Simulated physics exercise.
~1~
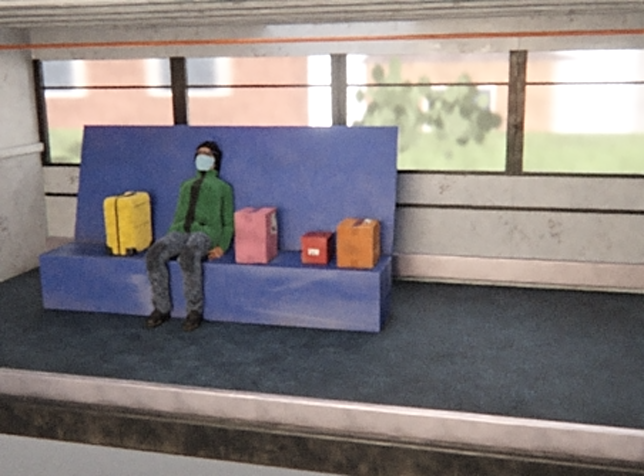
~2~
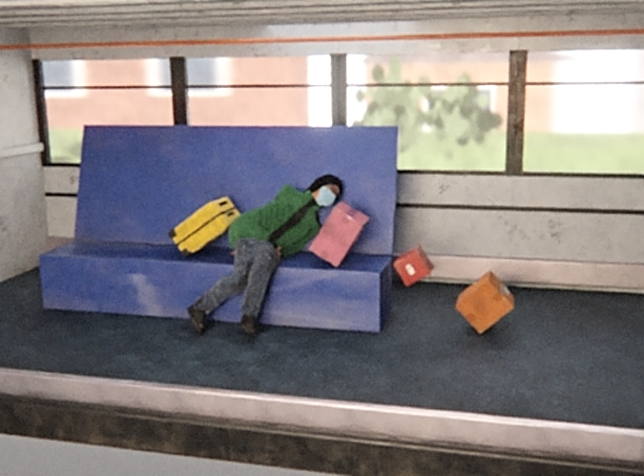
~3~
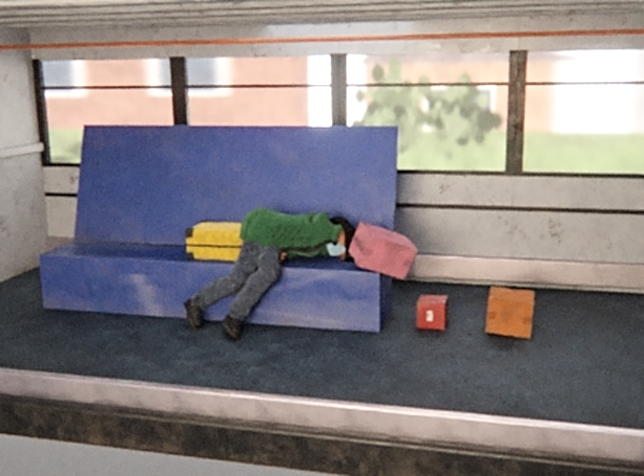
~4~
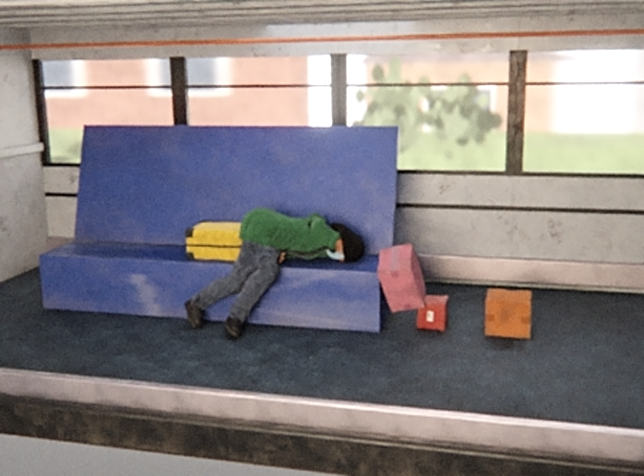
A masked passenger in a green jacket, sitting limply on a blue bench, toppled sideways to the right as the yellow case tipped flat behind them, while the orange and red boxes and then the pink case fell off the right end, leaving the passenger slumped on the seat.
